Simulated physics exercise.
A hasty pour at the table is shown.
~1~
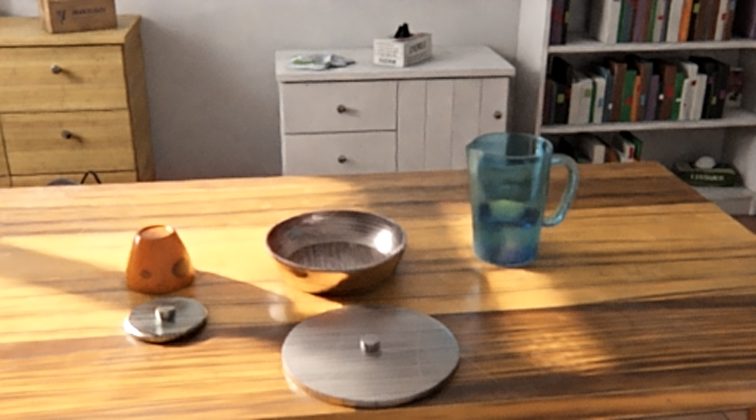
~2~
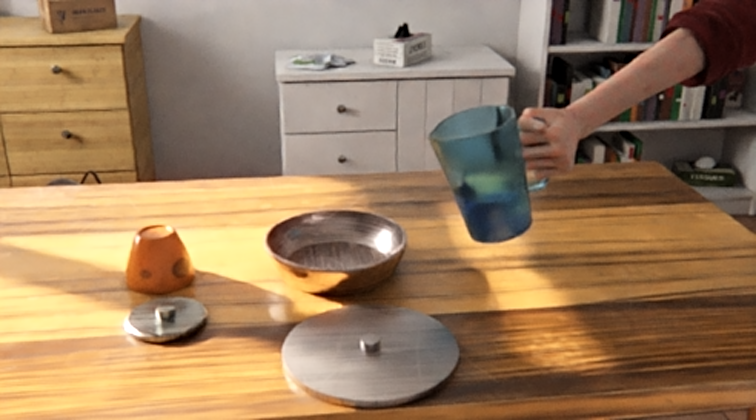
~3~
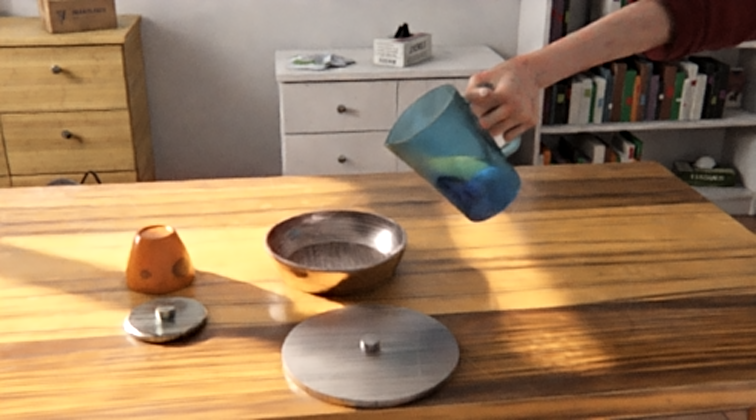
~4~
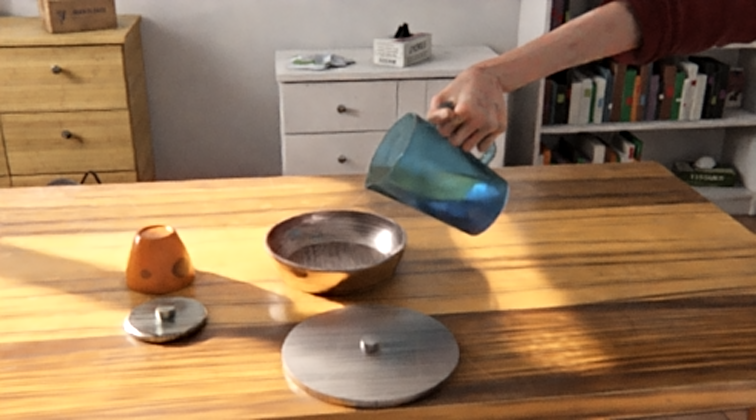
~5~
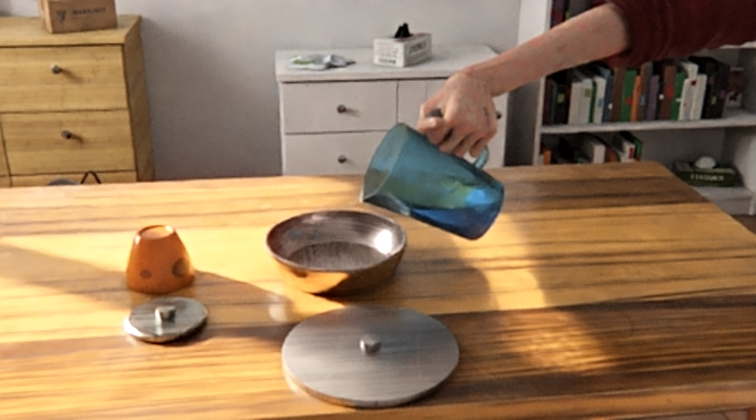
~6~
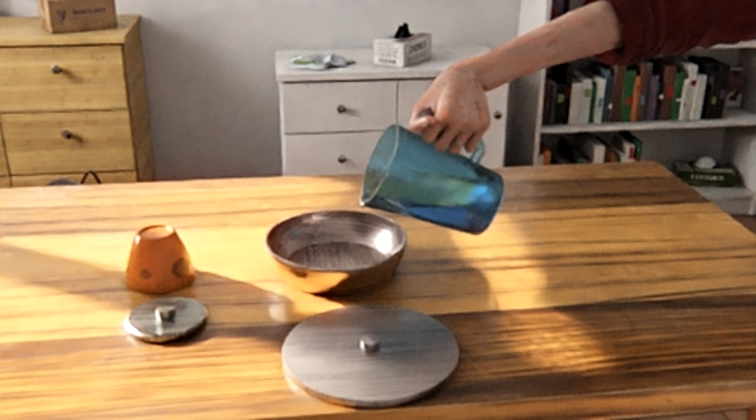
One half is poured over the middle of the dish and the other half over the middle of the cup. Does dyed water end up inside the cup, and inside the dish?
Looks like the cup will turn the pour away. Looks like the dish will keep the pour.
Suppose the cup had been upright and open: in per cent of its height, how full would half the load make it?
It would come up to something like 75 per cent.
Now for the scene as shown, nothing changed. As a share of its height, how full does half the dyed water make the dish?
By my reckoning it's around 20 percent.
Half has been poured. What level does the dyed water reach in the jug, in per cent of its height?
It comes up to something like 20 percent.
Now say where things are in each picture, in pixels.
In the first picture, at the start; jug (508, 198) about a third full; dish (336, 255) open; cup (158, 258) upside down.
In the second picture, a hand has the jug; jug about a third full, surface at (491, 190); dish (336, 255) open.
In the third picture, tilting; jug (457, 155) tipped 40° with all of its load; cup (158, 258) upside down.
In the fourth picture, no stream yet; jug (439, 177) tipped 55° with all of its load; dish (336, 255) open.
In the fifth picture, still nothing leaves it; jug (433, 185) tipped 60° with all of its load; cup (158, 258) upside down.
In the sixth picture, on the point of pouring; jug (432, 184) tipped 65° with all of its load; dish (336, 255) open; cup (158, 258) upside down.
Shortly, the dyed water goes into the dish.
Then, it runs off the upturned base of the cup.
At the finish, the dish has its share inside; the cup is empty, in a puddle.
